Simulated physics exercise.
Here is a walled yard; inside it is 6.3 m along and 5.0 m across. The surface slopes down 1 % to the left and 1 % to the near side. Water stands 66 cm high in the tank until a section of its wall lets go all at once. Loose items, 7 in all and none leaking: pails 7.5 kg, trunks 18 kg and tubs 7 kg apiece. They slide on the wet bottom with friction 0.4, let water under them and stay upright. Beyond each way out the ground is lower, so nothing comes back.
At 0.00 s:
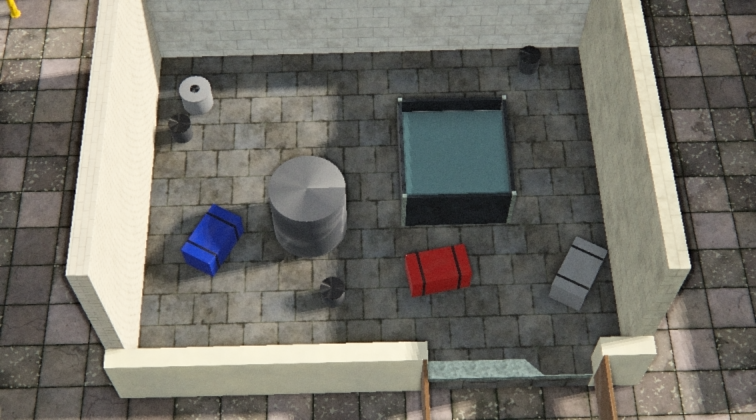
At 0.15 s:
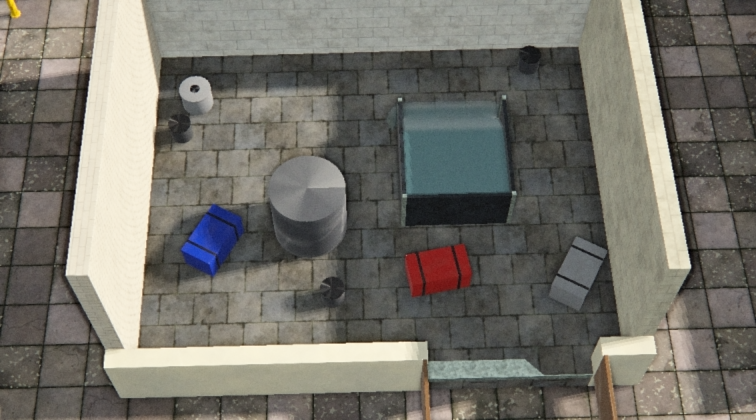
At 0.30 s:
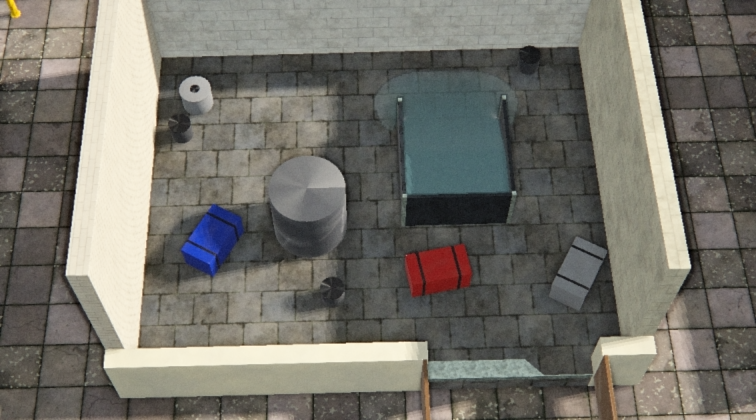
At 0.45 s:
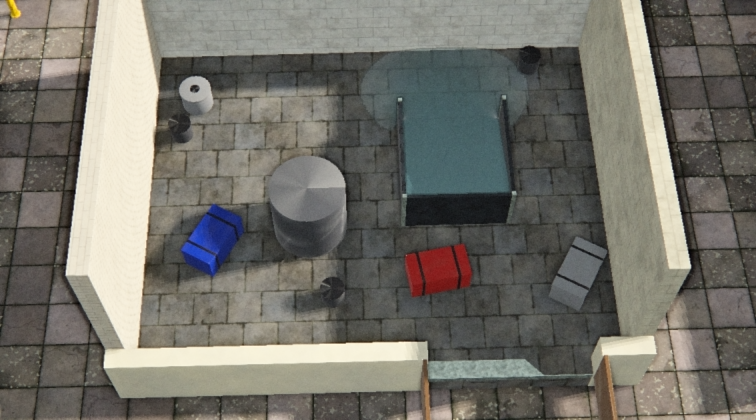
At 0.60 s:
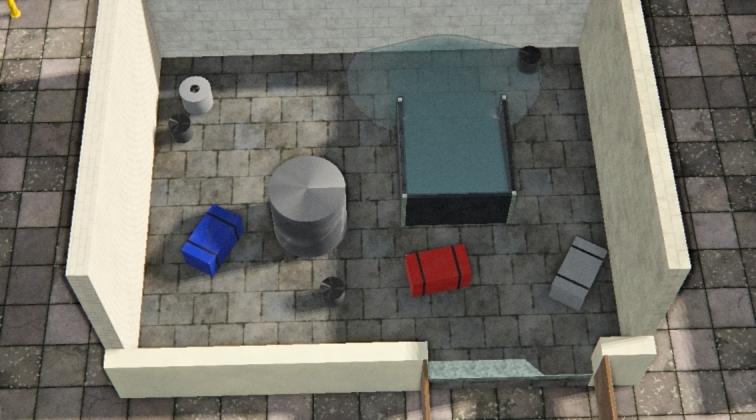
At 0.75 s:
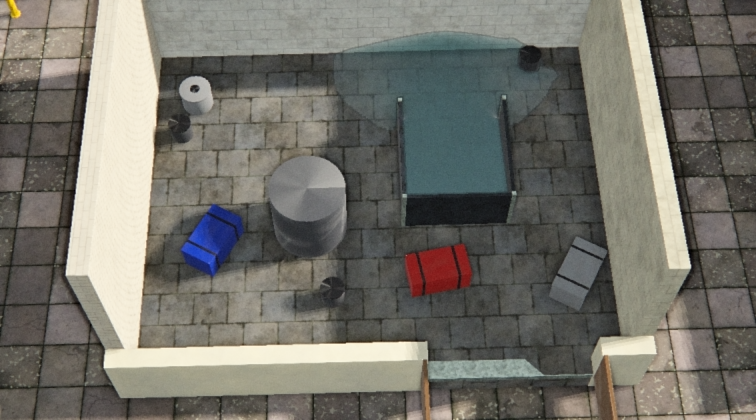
A walled yard held a tank of water whose far side opened, and the water spread out across the paving toward the back wall and around a small dark tub, while the trunks stayed still.
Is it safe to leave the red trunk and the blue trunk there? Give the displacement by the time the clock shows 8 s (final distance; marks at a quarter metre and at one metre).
Red trunk holds its place; blue trunk moves a short way.
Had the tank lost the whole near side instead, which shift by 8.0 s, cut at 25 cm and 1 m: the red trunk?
Then the red trunk ends far away.
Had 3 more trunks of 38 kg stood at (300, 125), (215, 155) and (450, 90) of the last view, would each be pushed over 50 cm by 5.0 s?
In turn: More, short of it, over.
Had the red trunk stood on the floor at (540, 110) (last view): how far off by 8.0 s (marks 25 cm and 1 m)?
It gets carried off.
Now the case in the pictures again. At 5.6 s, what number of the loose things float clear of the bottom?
At that moment 1.
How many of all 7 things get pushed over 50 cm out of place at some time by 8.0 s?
5 of them.
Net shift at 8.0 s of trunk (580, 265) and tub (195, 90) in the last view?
In that order: Washed out, 350 cm.
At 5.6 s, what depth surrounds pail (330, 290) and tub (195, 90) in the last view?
About 0 and 7 cm.
After 1.6 s the red trunk is near (439, 264), 0.0 m from its start, aground; the blue trunk is near (212, 233), 0.0 m from its start, aground; 0 of 7 are out; 1 afloat.
After 3.6 s the red trunk is near (439, 264), 0.0 m from its start, aground; the blue trunk is near (212, 233), 0.0 m from its start, aground; 0 of 7 are out; 1 afloat.
After 5.6 s the red trunk is near (439, 264), 0.0 m from its start, aground; the blue trunk is near (243, 252), 0.5 m from its start, aground; 1 of 7 are out; 1 afloat.
After 8.0 s the red trunk is near (439, 264), 0.0 m from its start, aground; the blue trunk is near (247, 256), 0.6 m from its start, aground; 1 of 7 are out; 0 afloat.
